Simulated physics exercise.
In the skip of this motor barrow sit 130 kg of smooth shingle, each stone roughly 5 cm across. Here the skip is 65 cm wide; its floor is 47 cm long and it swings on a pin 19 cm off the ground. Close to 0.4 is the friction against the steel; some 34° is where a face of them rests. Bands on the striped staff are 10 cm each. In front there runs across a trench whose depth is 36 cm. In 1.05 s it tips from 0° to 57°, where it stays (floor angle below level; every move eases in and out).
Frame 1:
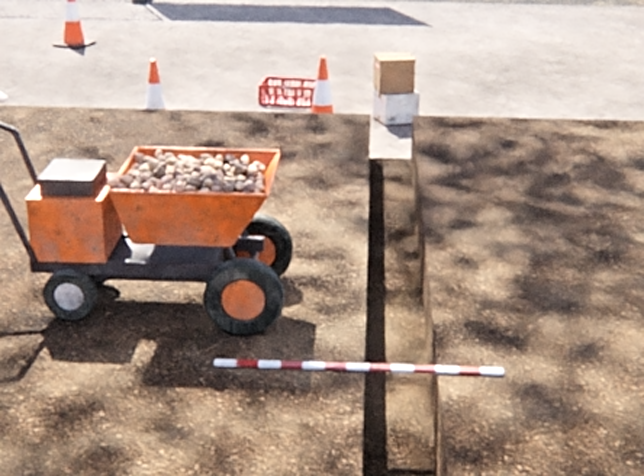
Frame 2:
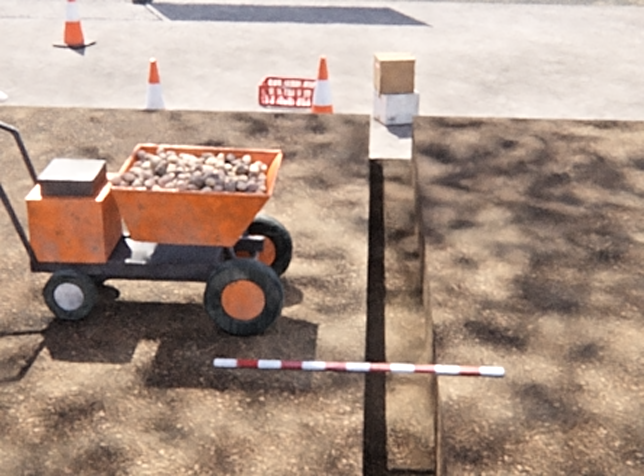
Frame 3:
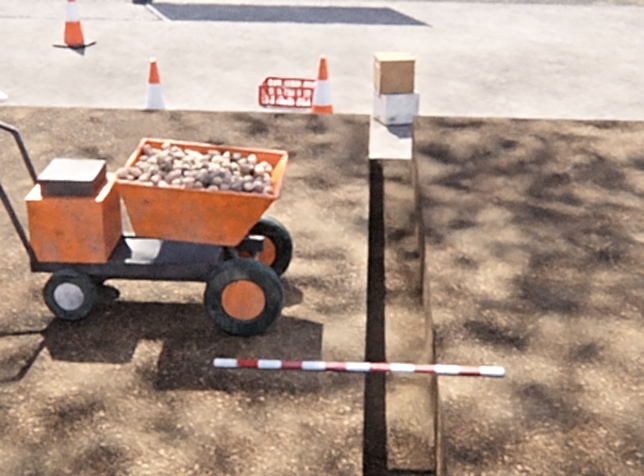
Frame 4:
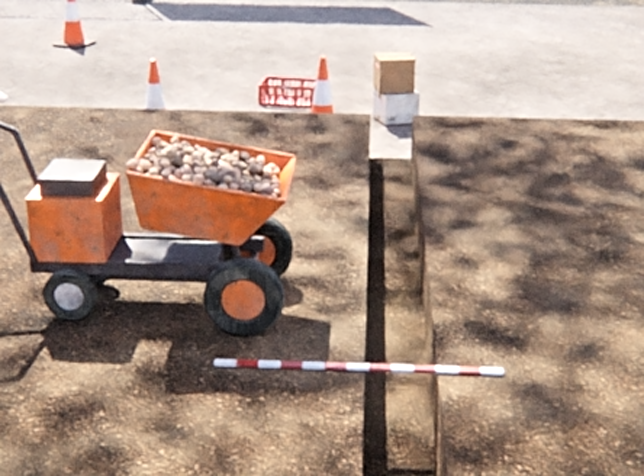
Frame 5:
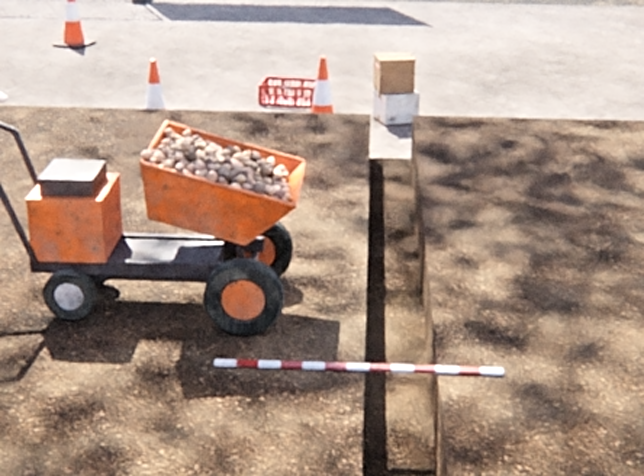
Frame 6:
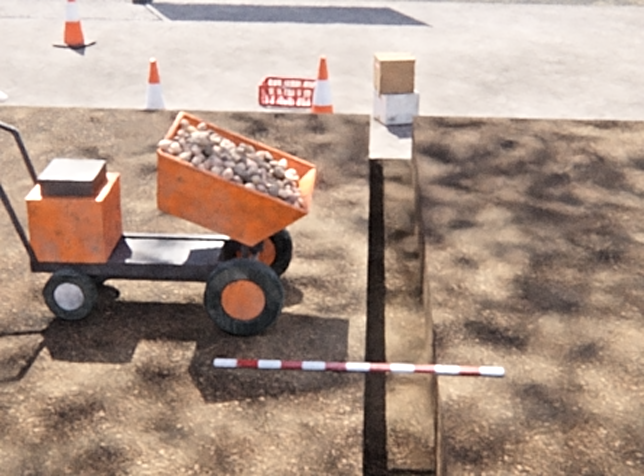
Orange skip of a motor barrow loaded with rounded stones tilting steadily forward to the right, beside a narrow trench and striped staff.
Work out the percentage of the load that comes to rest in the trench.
It works out at about 61 per cent of the load.
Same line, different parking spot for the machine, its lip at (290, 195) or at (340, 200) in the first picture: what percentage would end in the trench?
Roughly 50 in a hundred, then 20 in a hundred.
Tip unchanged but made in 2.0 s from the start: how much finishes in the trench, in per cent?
It would be near 60 percent.
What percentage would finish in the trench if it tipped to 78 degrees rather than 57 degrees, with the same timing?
Then about 90 per cent.
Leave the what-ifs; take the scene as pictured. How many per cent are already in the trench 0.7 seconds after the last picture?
At that moment: Approx. 15 %.
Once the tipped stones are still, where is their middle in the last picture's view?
At about pixel (399, 364) in the last view.
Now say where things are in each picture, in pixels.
The first frame shows lip at (267, 196), floor tilted 0°, highest stones at (185, 165).
In the second frame, the skip is at 1°, its lip at (269, 196); the top of the load is at (174, 162).
In the third frame, the skip is at 4°, its lip at (276, 198); the top of the load is at (166, 158).
In the fourth frame, the skip is at 9°, its lip at (285, 201); the top of the load is at (171, 152).
The fifth frame shows lip at (296, 206), floor tilted 15°, highest stones at (176, 143).
In the sixth frame, the skip is at 22°, its lip at (308, 213); the top of the load is at (190, 135).
Then, 0.4 s after the last picture the floor is at 48°, 100 % in the skip; the foremost stones are at (340, 222).
Then, 0.7 s after the last picture the floor is at 57°, 81 % in the skip, 3 % short of the trench, 16 % in the trench; the foremost stones are at (422, 348).
Then, 1.1 s after the last picture the floor is at 57°, 55 % in the skip, 2 % short of the trench, 39 % in the trench, 4 % past the trench; the foremost stones are at (492, 311).
Then, 3.0 s after the last picture the floor is at 57°, 34 % in the skip, 1 % short of the trench, 61 % in the trench, 4 % past the trench; the foremost stones are at (582, 324).
